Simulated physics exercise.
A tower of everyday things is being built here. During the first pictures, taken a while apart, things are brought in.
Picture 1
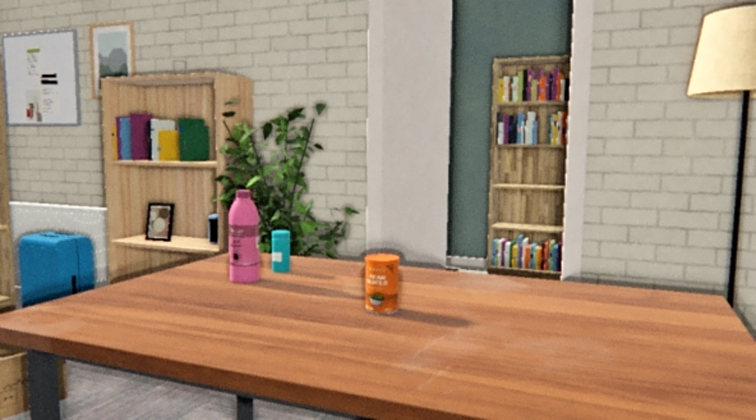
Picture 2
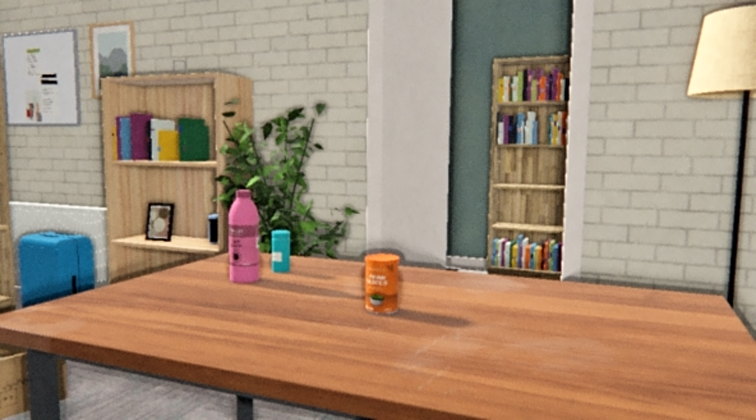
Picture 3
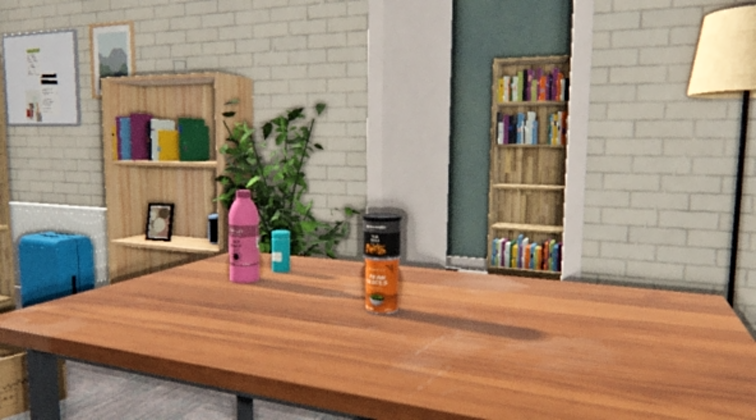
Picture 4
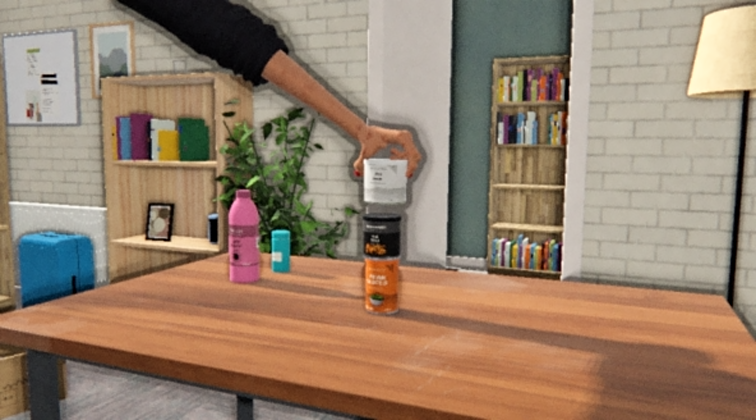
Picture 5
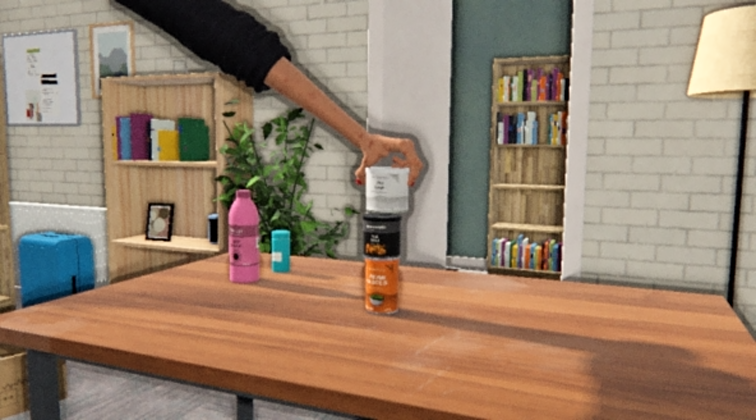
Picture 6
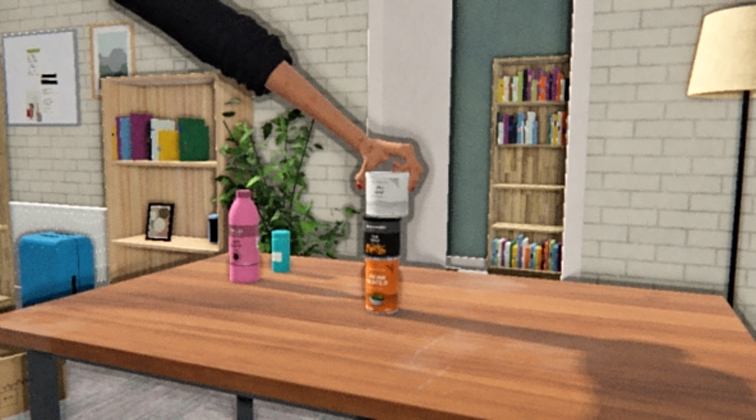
A hand lowering a white tin onto a black container stacked on an orange one, beside a pink bottle and turquoise shaker.
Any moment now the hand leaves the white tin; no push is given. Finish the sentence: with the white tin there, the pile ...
The pile stands firm.
Then, 0.90 s on from there, no change.
Then, 2.00 s on from there, white tin resting near (387, 195).
In the end, all 5 unmoved. At the end, from the last picture's camera, white tin near (387, 195). The pile holds.
